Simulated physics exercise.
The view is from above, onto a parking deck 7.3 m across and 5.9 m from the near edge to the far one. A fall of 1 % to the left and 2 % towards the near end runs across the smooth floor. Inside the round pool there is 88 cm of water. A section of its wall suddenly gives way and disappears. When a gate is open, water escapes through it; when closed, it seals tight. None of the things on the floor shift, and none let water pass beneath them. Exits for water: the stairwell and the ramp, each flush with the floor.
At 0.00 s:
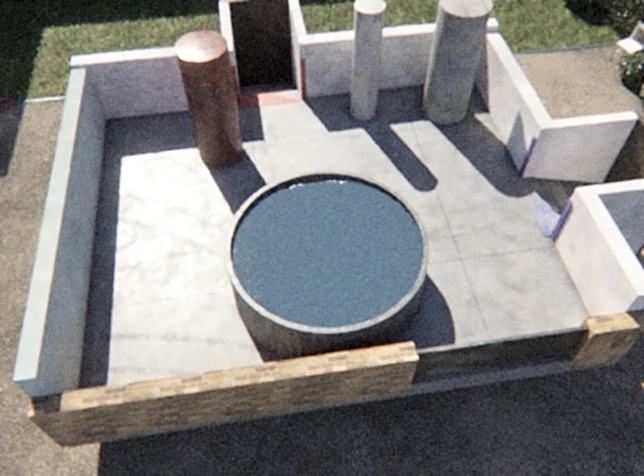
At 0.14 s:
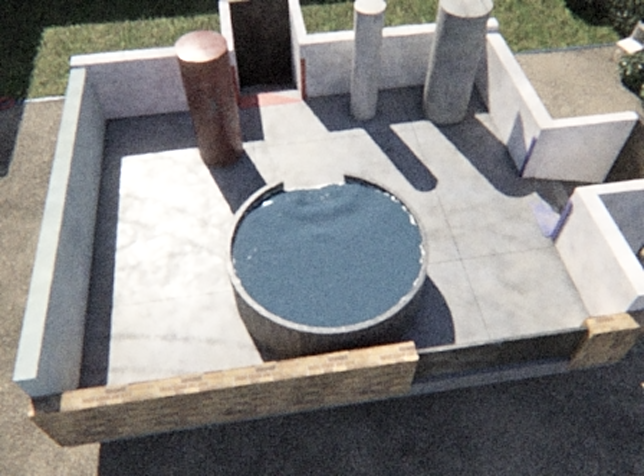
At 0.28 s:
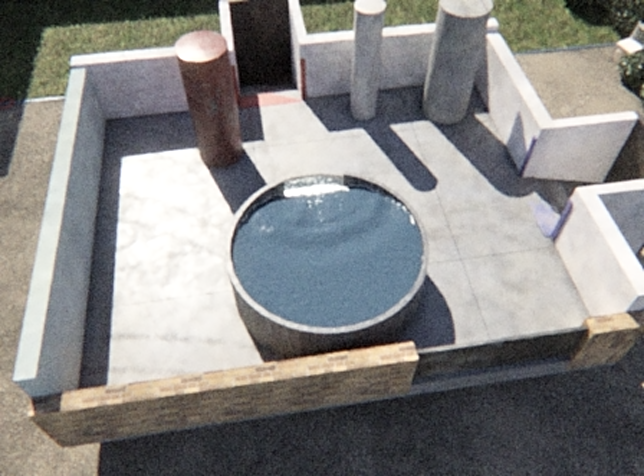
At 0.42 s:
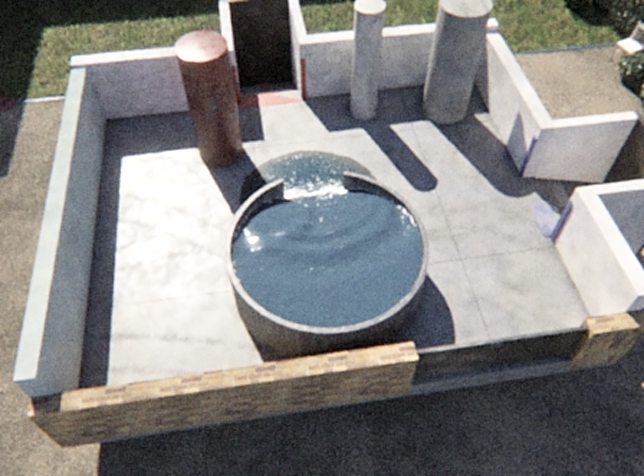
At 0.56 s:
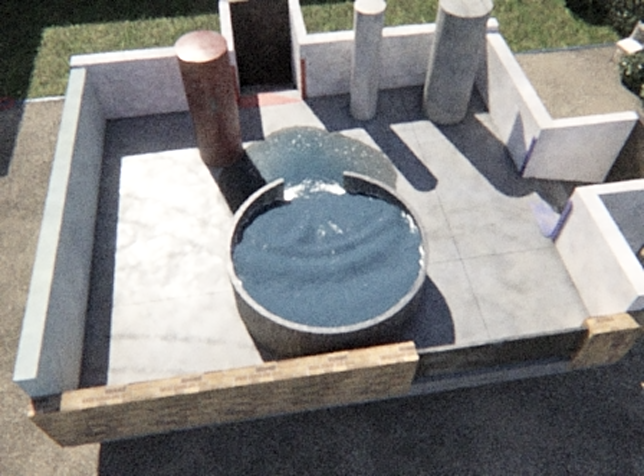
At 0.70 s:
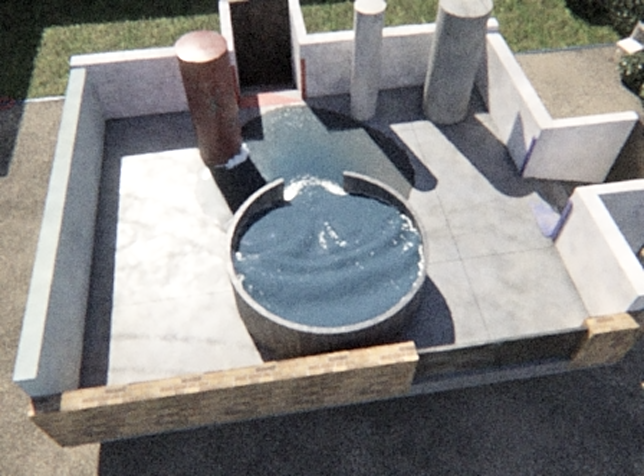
A large pale parking deck edged by low white walls, with a tan brick wall along the near side, is seen from above by a still camera. A round grey pool of blue water stands in the middle, a reddish-brown column behind it to the left and two grey columns to the right. A gap opens in the pool's far rim, and water pours out, fanning across the floor towards the brown column and dark doorway while ripples cross the pool.
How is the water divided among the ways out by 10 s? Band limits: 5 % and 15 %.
I would say gateway - under 5 %; stair shaft (marked red) - more than 15 %; down ramp (marked blue) - not even 5 %.
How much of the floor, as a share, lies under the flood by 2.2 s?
Close to 40 in a hundred.
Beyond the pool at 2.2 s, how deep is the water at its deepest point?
Around 37 centimetres.
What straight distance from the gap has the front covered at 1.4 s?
3.8 m.
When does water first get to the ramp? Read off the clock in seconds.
Arrival: Ramp 3.6 s.
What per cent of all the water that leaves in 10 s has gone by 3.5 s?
I'd say close to 45 in a hundred.
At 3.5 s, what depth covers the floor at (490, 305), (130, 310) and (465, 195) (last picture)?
About 0, 0 and 2 cm.
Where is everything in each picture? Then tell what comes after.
In the first frame, still water, 88 cm deep, in the round pool at (327, 246).
In the second frame, the front is at (279, 215), 0.6 m from the gap at (314, 203); 0.3 m2 of floor is under water; 88 cm left at the back of the round pool.
In the third frame, the front is at (272, 188), 0.9 m from the gap at (314, 203); 1.0 m2 of floor is under water; 88 cm left at the back of the round pool.
In the fourth frame, water pours out at (314, 204) and has run 1.4 m, to (291, 156); deepest outside 47 cm, 88 cm at the round pool's back.
In the fifth frame, water pours out at (314, 204) and has run 2.1 m, to (283, 132); deepest outside 48 cm, 88 cm at the round pool's back.
In the sixth frame, water pours out at (314, 204) and has run 2.7 m, to (277, 111); deepest outside 50 cm, 88 cm at the round pool's back.
After 1.4 s water covers 30 % of the floor and is deepest (45 cm) near (314, 207); gone so far, the gateway 0 %, the stair shaft (marked red) 2 %, the down ramp (marked blue) 0 %.
After 2.2 s water covers 40 % of the floor and is deepest (37 cm) near (314, 207); gone so far, the gateway 0 %, the stair shaft (marked red) 7 %, the down ramp (marked blue) 0 %.
After 3.5 s water covers 55 % of the floor and is deepest (30 cm) near (314, 207); gone so far, the gateway 0 %, the stair shaft (marked red) 15 %, the down ramp (marked blue) 0 %.
After 6.0 s water covers 85 % of the floor and is deepest (20 cm) near (314, 207); gone so far, the gateway 0 %, the stair shaft (marked red) 24 %, the down ramp (marked blue) 1 %.
After 10.0 s water covers 95 % of the floor and is deepest (19 cm) near (146, 408); gone so far, the gateway 0 %, the stair shaft (marked red) 30 %, the down ramp (marked blue) 2 %.
